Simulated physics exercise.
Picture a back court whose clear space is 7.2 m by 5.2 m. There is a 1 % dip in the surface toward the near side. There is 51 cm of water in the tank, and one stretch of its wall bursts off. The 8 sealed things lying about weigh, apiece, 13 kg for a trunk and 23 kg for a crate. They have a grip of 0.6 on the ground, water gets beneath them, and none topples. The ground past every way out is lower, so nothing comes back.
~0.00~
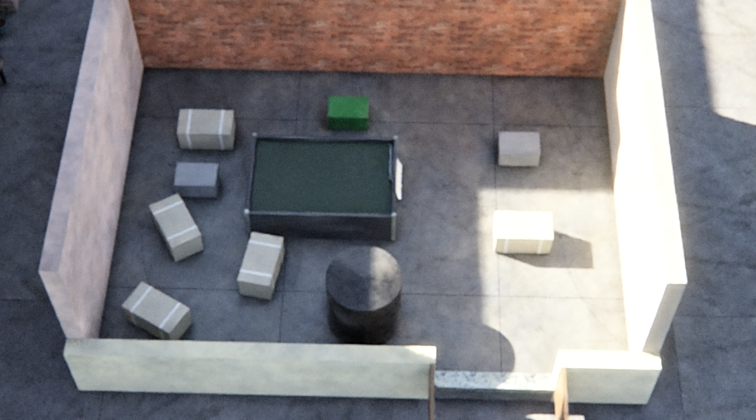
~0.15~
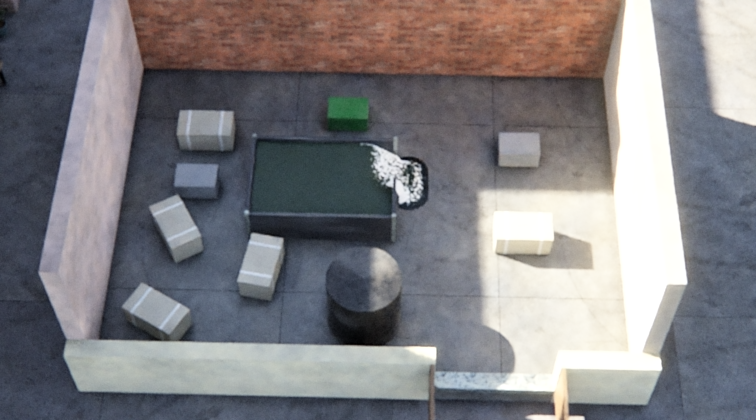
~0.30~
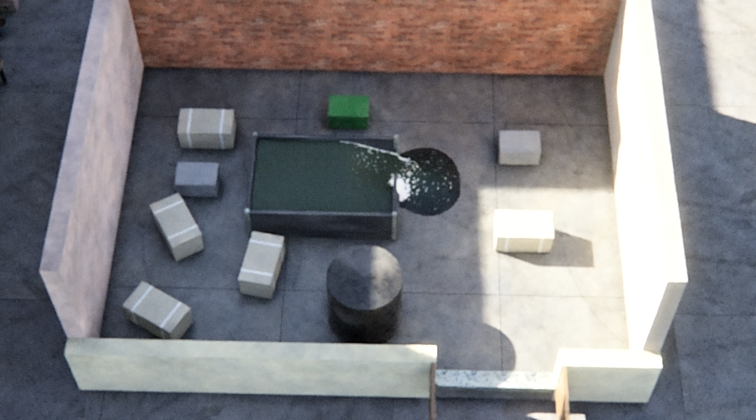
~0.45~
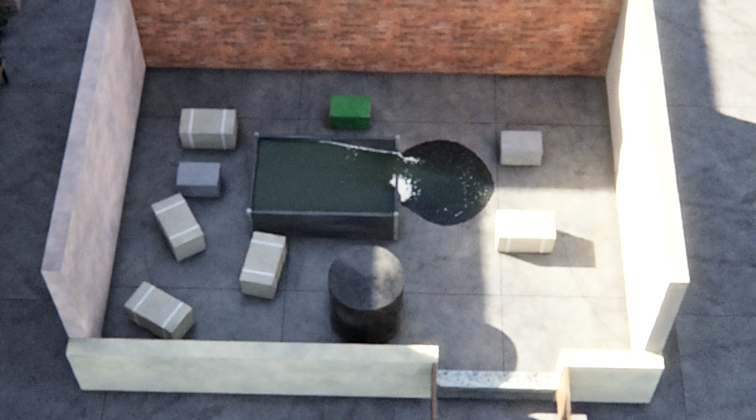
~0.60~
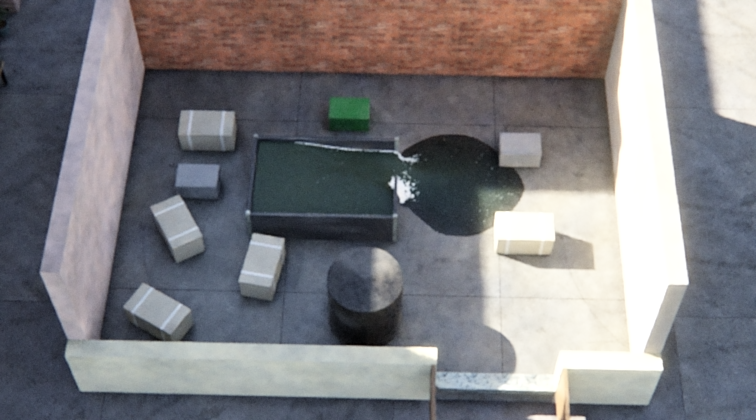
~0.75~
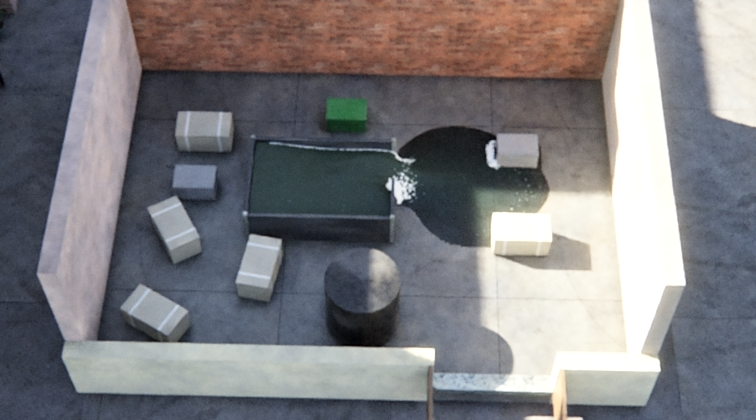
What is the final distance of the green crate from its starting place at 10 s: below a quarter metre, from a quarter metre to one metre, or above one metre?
Distance: Minimal.
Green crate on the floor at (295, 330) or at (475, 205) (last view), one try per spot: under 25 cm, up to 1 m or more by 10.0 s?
Outcomes in order: It sits still; it is taken a long way.
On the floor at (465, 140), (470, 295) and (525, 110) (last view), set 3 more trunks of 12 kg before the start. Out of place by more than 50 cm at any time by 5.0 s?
Lab note - in order: Above threshold / below threshold / above threshold.
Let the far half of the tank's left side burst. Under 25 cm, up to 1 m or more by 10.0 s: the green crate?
Well, the green crate basically stays there then.
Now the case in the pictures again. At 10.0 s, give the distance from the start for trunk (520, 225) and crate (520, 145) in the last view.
The first ends 200 cm from its start, the second 150 cm.
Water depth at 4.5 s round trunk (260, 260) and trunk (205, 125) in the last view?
About 0 and 0 cm.
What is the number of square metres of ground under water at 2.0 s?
Somewhere about 13 m2, give or take.
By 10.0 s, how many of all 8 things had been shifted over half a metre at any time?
The answer here is 2.
After 2.0 s the green crate is near (346, 109), 0.0 m from its start, aground; 0 of 8 are out; 0 afloat.
After 4.5 s the green crate is near (346, 109), 0.0 m from its start, aground; 0 of 8 are out; 2 afloat.
After 7.0 s the green crate is near (346, 109), 0.0 m from its start, aground; 0 of 8 are out; 0 afloat.
After 10.0 s the green crate is near (346, 109), 0.0 m from its start, aground; 0 of 8 are out; 1 afloat.
